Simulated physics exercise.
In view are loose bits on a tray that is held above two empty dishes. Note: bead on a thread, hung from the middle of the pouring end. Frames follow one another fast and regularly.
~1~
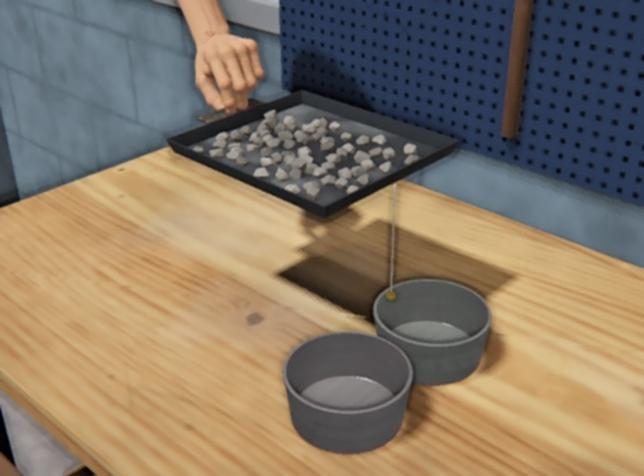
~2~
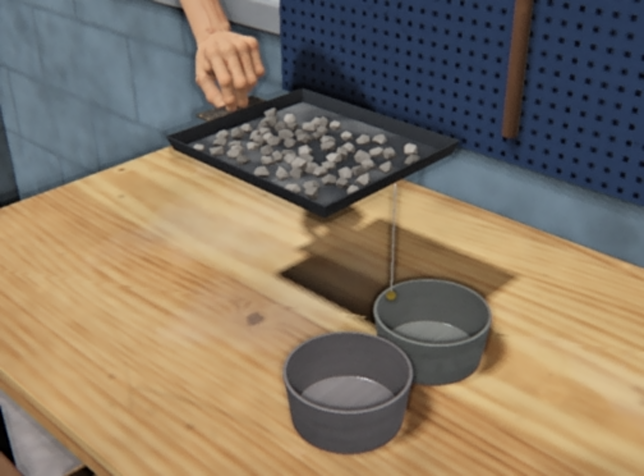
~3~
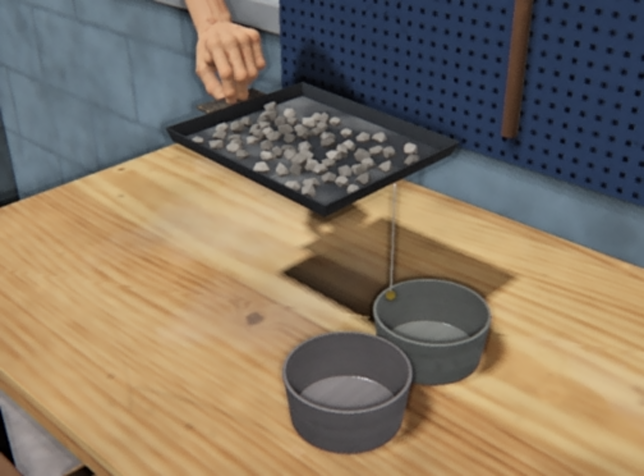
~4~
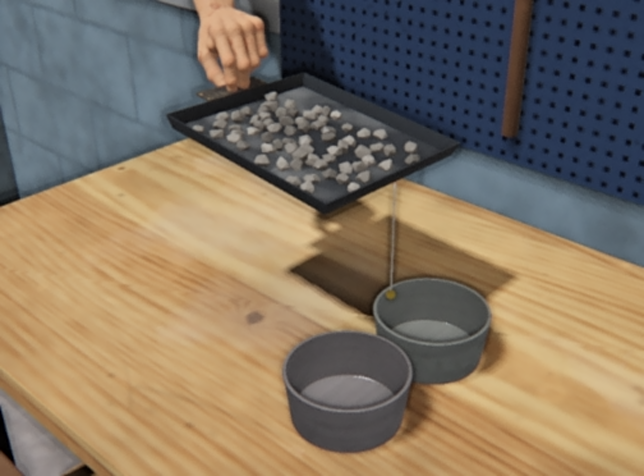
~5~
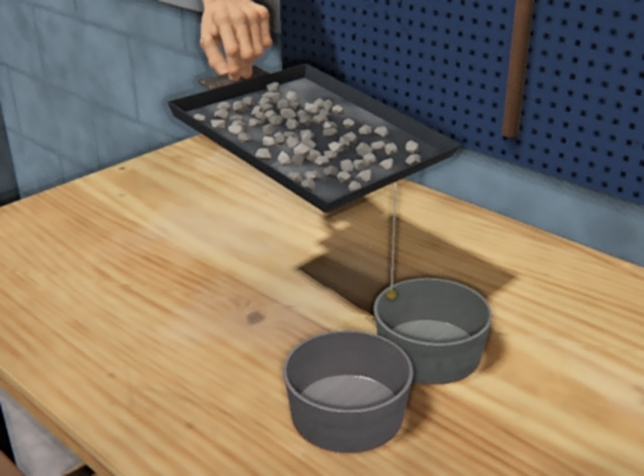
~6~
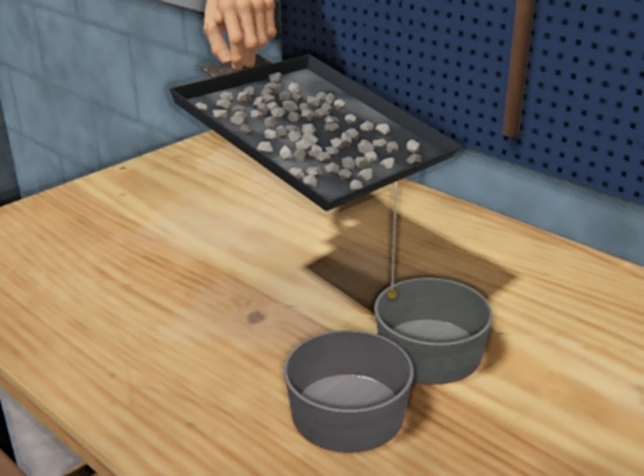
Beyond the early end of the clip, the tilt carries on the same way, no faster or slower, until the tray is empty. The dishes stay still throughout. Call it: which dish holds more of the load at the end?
The right one holds more.
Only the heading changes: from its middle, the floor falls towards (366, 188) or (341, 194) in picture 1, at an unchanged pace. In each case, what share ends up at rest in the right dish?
I'd say roughly 30 percent with the first slope, 0 percent with the other.
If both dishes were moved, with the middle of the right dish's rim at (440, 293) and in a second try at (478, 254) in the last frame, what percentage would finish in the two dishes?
Some 80 and then some 60 per cent.
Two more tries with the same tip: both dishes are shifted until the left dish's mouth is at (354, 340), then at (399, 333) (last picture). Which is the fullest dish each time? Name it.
One: The dish on the right. Two: The right dish.
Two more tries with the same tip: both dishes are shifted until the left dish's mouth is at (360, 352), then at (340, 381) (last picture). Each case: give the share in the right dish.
Trial 1: 70 percent; trial 2: 60 percent.
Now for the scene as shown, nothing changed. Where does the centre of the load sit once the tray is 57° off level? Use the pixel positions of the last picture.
The middle of the pieces shows up near (409, 151).
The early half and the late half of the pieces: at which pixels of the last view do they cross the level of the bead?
I'd place the first part at (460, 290) and the rest at (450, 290).
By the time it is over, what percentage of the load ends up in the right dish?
Close to 60 in every hundred pieces.
Just after the last frame, tray tipped steeply; almost all on the tray; about a tenth in the air.
A moment on, tray tipped right over; roughly a third on the tray; roughly a quarter in the right dish; roughly a quarter outside both; roughly a quarter in the air.
Further on, tray tipped past a quarter turn; roughly two thirds in the right dish; roughly a third outside both.
When it is over, tray tipped past a quarter turn; not one in the left dish; roughly two thirds in the right dish; roughly a third outside both.
